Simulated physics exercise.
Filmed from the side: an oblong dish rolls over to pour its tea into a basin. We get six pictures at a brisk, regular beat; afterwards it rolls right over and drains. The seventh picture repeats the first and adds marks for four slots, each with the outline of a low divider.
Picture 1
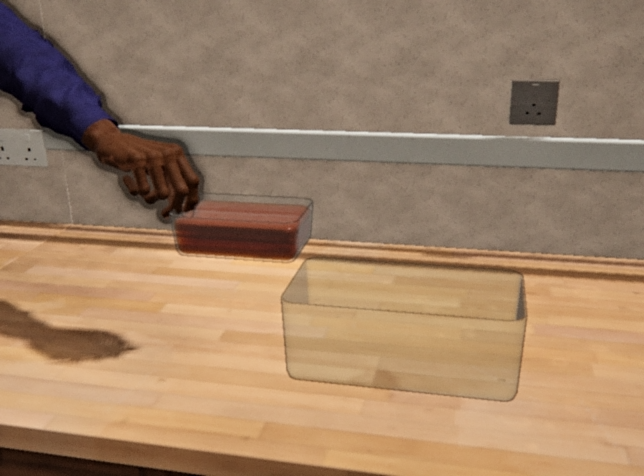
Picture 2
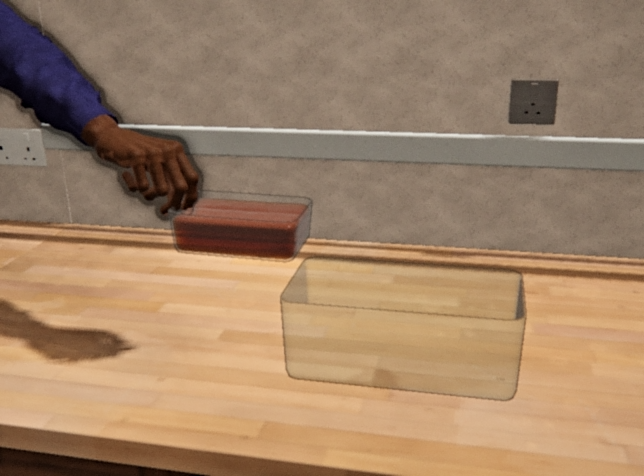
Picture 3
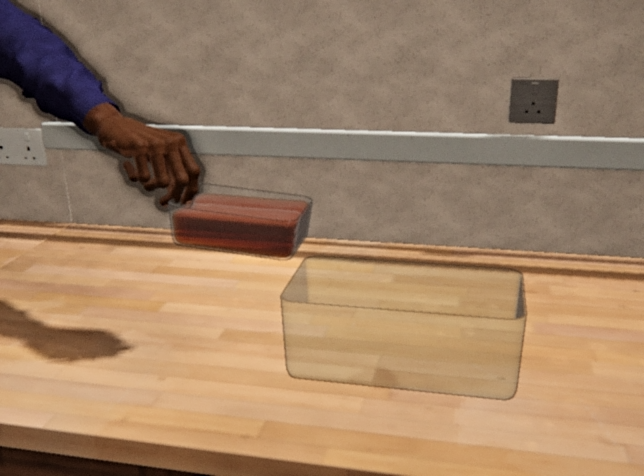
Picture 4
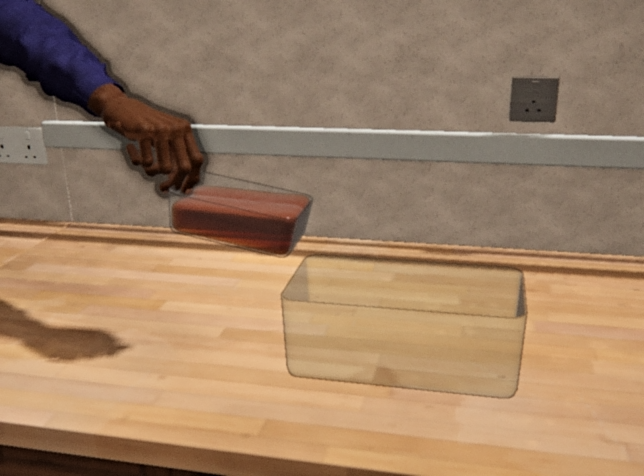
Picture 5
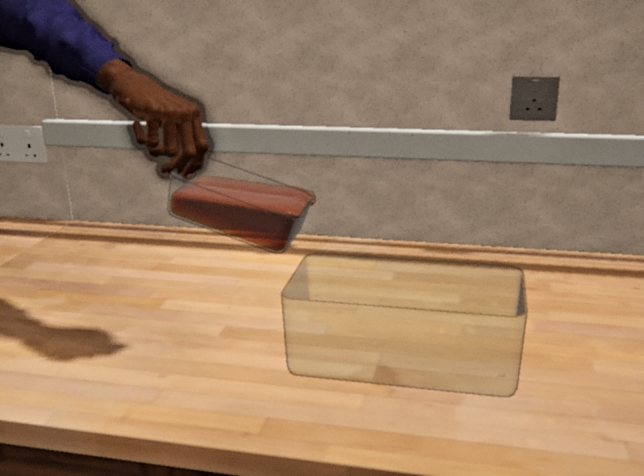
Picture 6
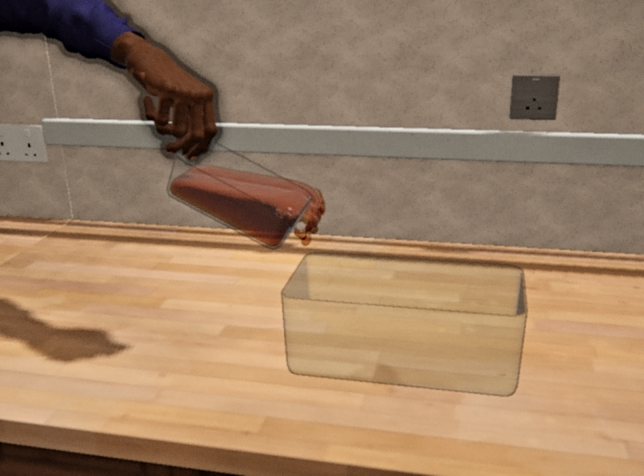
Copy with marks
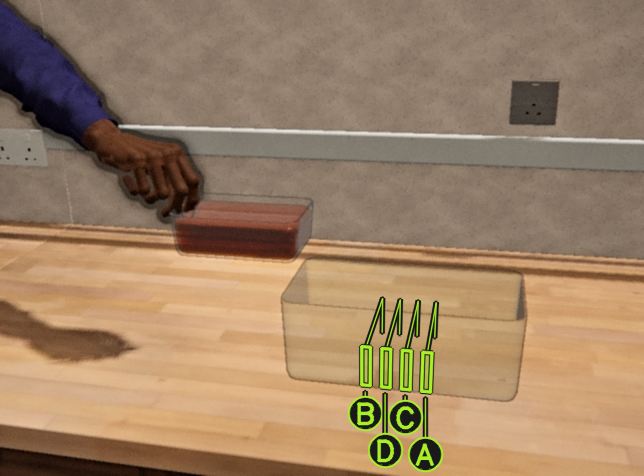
An oblong clear dish of reddish-brown liquid, held by a hand at the upper left, stays nearly level, then tilts steadily to the right until liquid comes over its lip, above a larger, empty see-through basin on a wooden counter.
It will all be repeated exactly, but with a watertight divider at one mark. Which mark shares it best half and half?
Position D.
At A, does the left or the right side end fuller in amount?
The left one.
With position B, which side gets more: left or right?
More ends on the right.
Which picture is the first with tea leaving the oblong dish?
Picture 5.
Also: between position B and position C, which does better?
That is position B.
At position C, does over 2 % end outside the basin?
Yes.
On the marked copy, A at (425, 398); B at (365, 391); C at (405, 396); D at (385, 393).
Choosing A, about 87 % ends left of the wall and 5 % right of it; 8 % is lost outside.
Choosing B, about 25 % ends left of the wall and 67 % right of it; 8 % is lost outside.
Choosing C, about 83 % ends left of the wall and 7 % right of it; 10 % is lost outside.
Choosing D, about 49 % ends left of the wall and 43 % right of it; 8 % is lost outside.
